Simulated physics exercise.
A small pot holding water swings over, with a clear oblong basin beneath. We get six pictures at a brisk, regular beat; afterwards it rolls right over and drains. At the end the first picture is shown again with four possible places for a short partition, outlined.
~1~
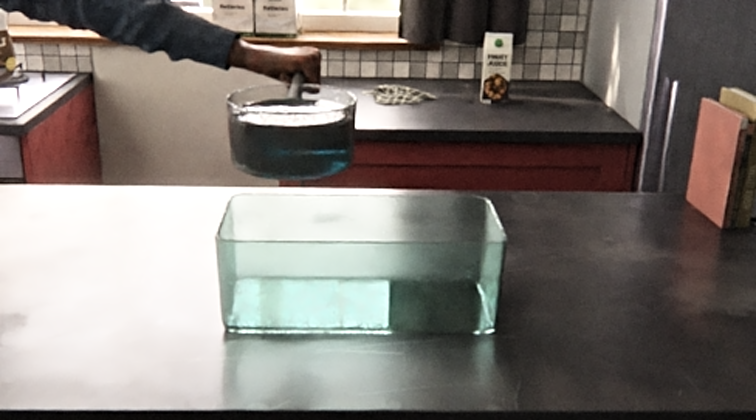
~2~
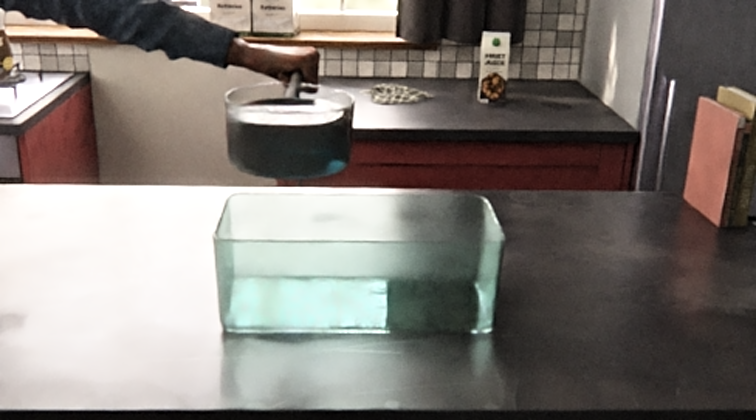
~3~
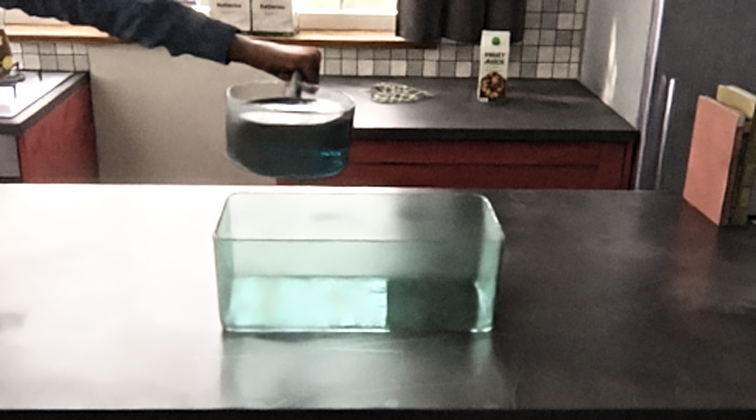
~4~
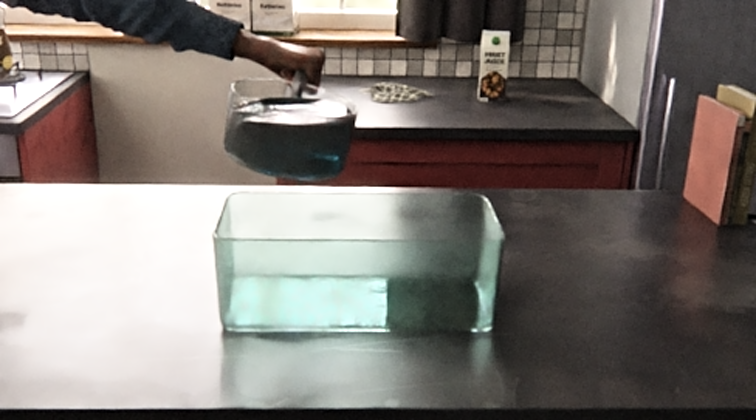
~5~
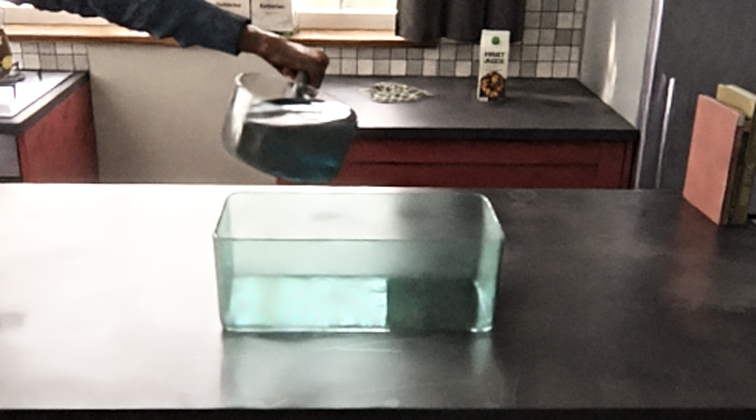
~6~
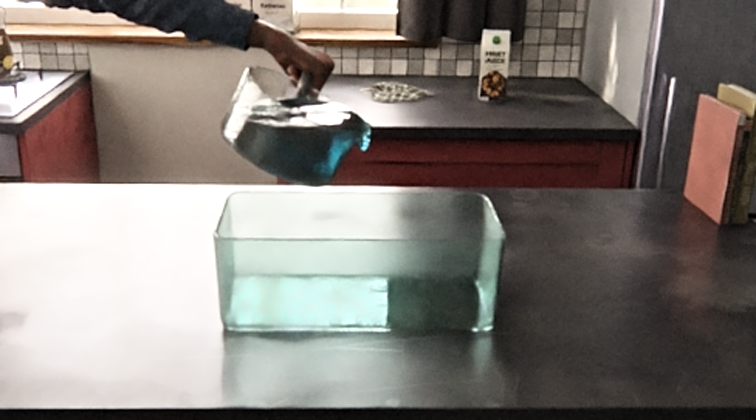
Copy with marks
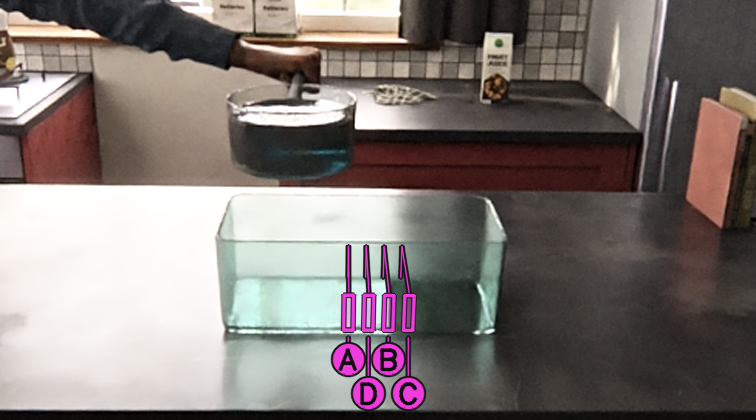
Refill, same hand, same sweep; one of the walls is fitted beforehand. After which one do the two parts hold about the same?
It is C.
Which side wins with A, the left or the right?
More ends on the right.
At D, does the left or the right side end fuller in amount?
The right one.
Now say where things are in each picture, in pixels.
In the first picture, upright, lip at (354, 99); basin from (222, 328) to (497, 329); nothing has left yet.
In the second picture, upright, lip at (352, 99); nothing has left yet.
In the third picture, tipped about 5°, lip at (354, 102); nothing has left yet.
In the fourth picture, tipped about 11°, lip at (356, 108); nothing has left yet.
In the fifth picture, tipped about 18°, lip at (358, 117); water is over the lip, down to (358, 117).
In the sixth picture, tipped about 28°, lip at (359, 128); water is over the lip, down to (365, 142).
In magenta, A at (348, 337); B at (388, 337); C at (408, 337); D at (368, 337).
With A, about 4 % ends left of the wall and 96 % right of it.
With B, about 31 % ends left of the wall and 68 % right of it.
With C, about 50 % ends left of the wall and 50 % right of it.
With D, about 15 % ends left of the wall and 85 % right of it.
